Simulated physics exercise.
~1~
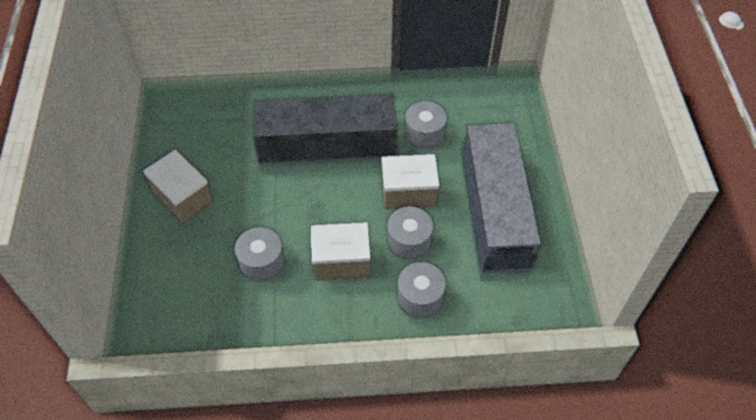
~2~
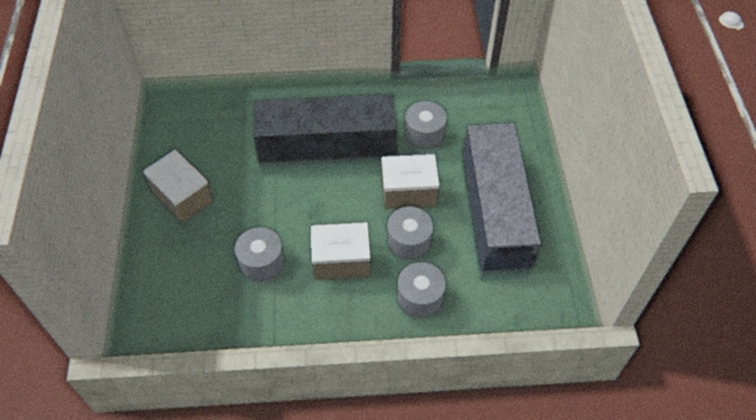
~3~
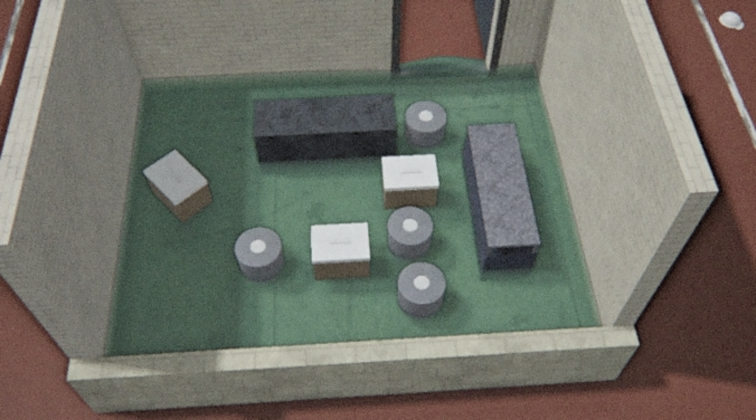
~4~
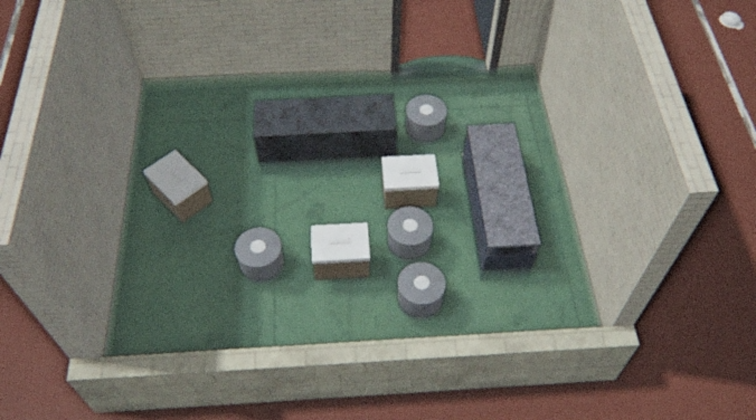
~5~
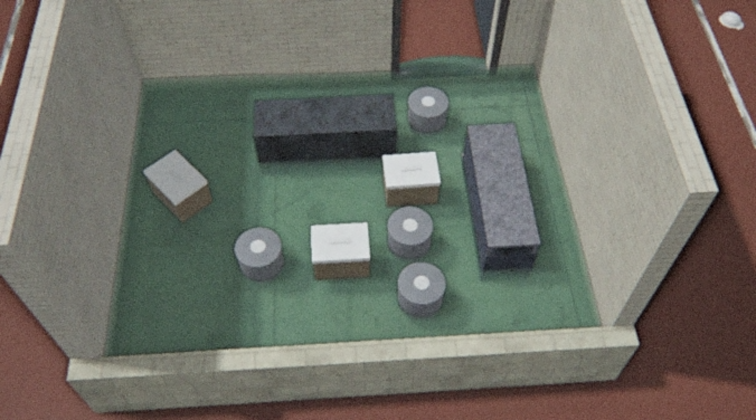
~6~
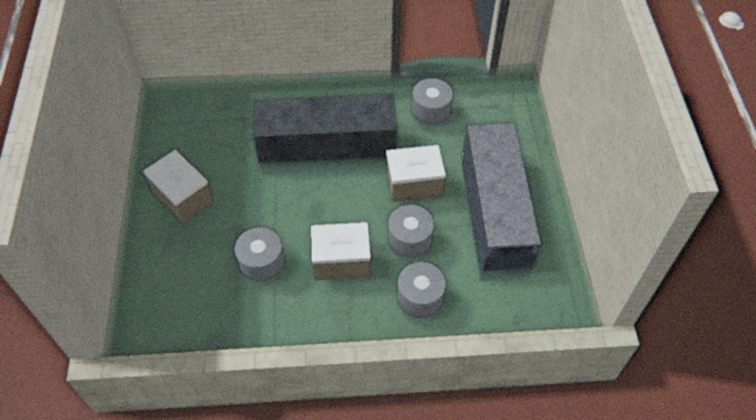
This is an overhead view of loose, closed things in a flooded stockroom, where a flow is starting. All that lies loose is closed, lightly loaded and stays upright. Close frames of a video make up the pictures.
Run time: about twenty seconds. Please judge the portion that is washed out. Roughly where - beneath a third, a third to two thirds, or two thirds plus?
Middle band.
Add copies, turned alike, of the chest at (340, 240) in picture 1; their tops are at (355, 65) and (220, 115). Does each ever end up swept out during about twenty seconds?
In order: Leaves, then leaves.
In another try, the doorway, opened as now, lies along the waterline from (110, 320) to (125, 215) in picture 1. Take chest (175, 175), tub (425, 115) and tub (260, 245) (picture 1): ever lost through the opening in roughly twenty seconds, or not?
Outcome by item: Exited / retained / exited.
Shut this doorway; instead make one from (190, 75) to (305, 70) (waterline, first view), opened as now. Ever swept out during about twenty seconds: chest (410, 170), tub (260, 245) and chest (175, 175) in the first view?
Lost; lost; lost.
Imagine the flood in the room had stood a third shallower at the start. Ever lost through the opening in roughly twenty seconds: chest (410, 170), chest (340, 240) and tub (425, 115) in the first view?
The first exits, the next remains in the room, the last exits.
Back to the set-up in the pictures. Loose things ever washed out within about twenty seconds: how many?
It adds up to 3.
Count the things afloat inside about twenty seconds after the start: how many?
I get 4.
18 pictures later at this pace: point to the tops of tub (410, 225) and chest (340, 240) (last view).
About (446, 151) and (383, 218).
A moment on, 1 of 7 are out; 6 afloat.
Next, 2 of 7 are out; 5 afloat.
Later, 3 of 7 are out; 4 afloat.
In the end, 3 of 7 are out; 4 afloat.
